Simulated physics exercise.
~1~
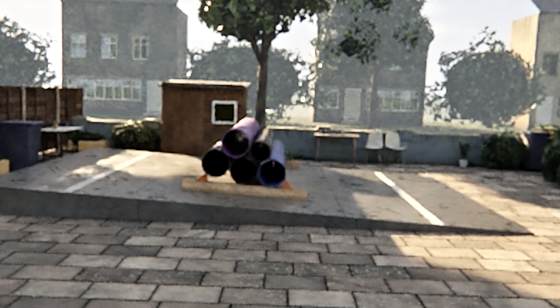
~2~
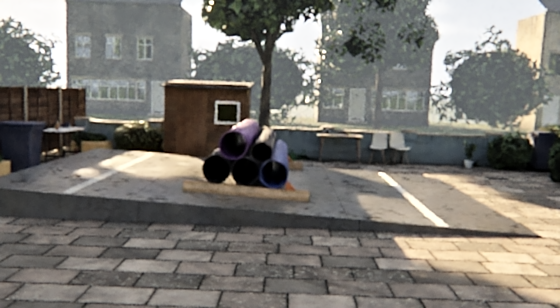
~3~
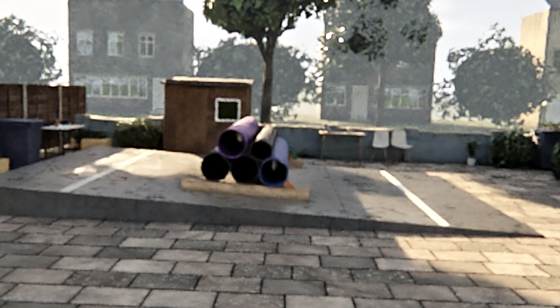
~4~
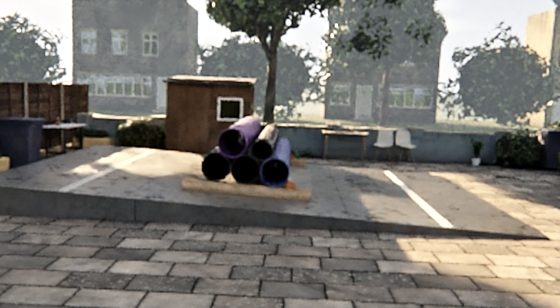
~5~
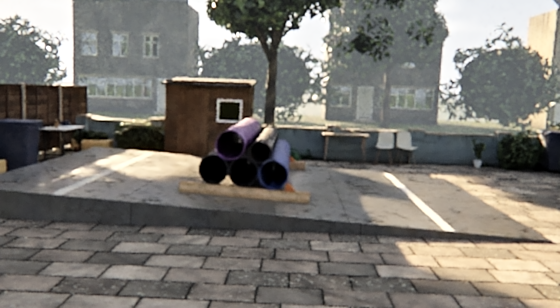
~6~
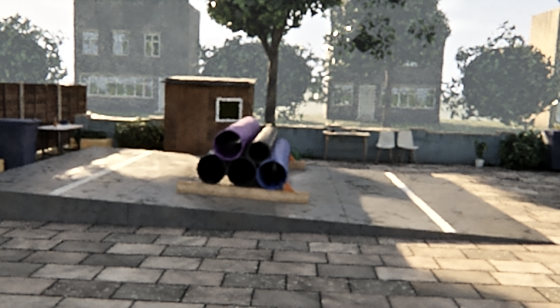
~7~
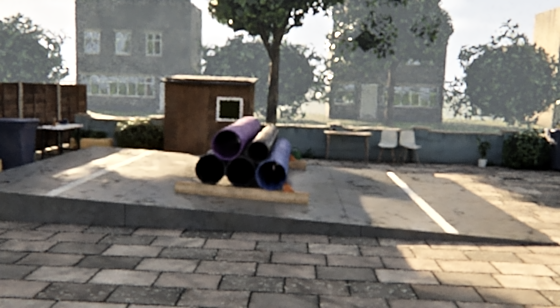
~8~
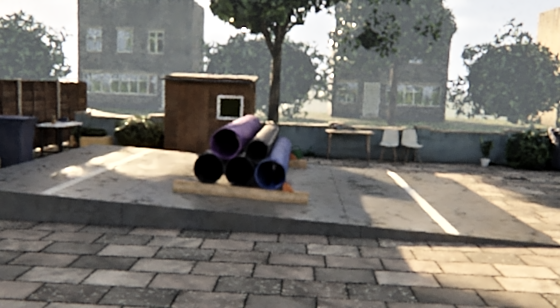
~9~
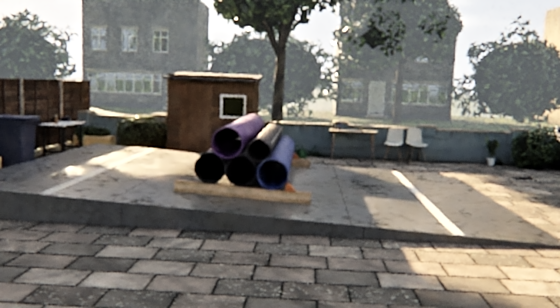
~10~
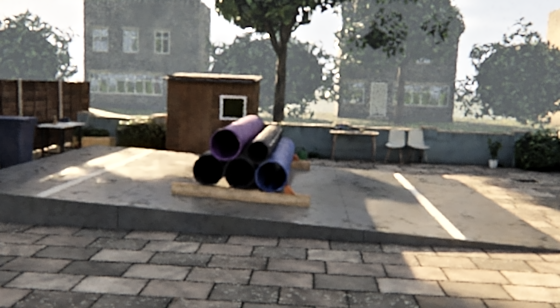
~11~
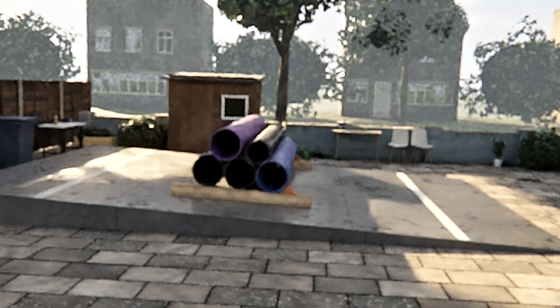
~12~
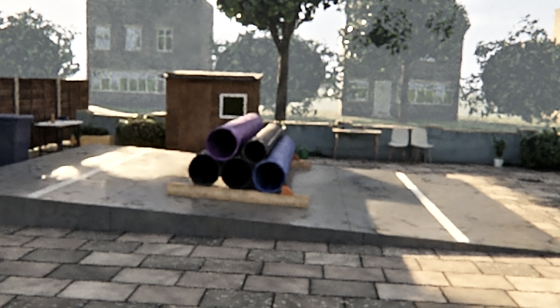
The clip opens on five hollow pipes, seen end-on and stacked three below two, resting on wooden bearers on a sloping concrete pad, with a painted white line on each side and a shed, trees and hazy houses behind. One chock is taken away almost at once, and the purple pipe in the upper row rolls slightly to the left without leaving its place. It soon settles, while the blue pipe at the lower right stays put. The view drifts slowly sideways around the still pile. At the end the stack remains whole on its bearers, with both coloured pipes between the lines.
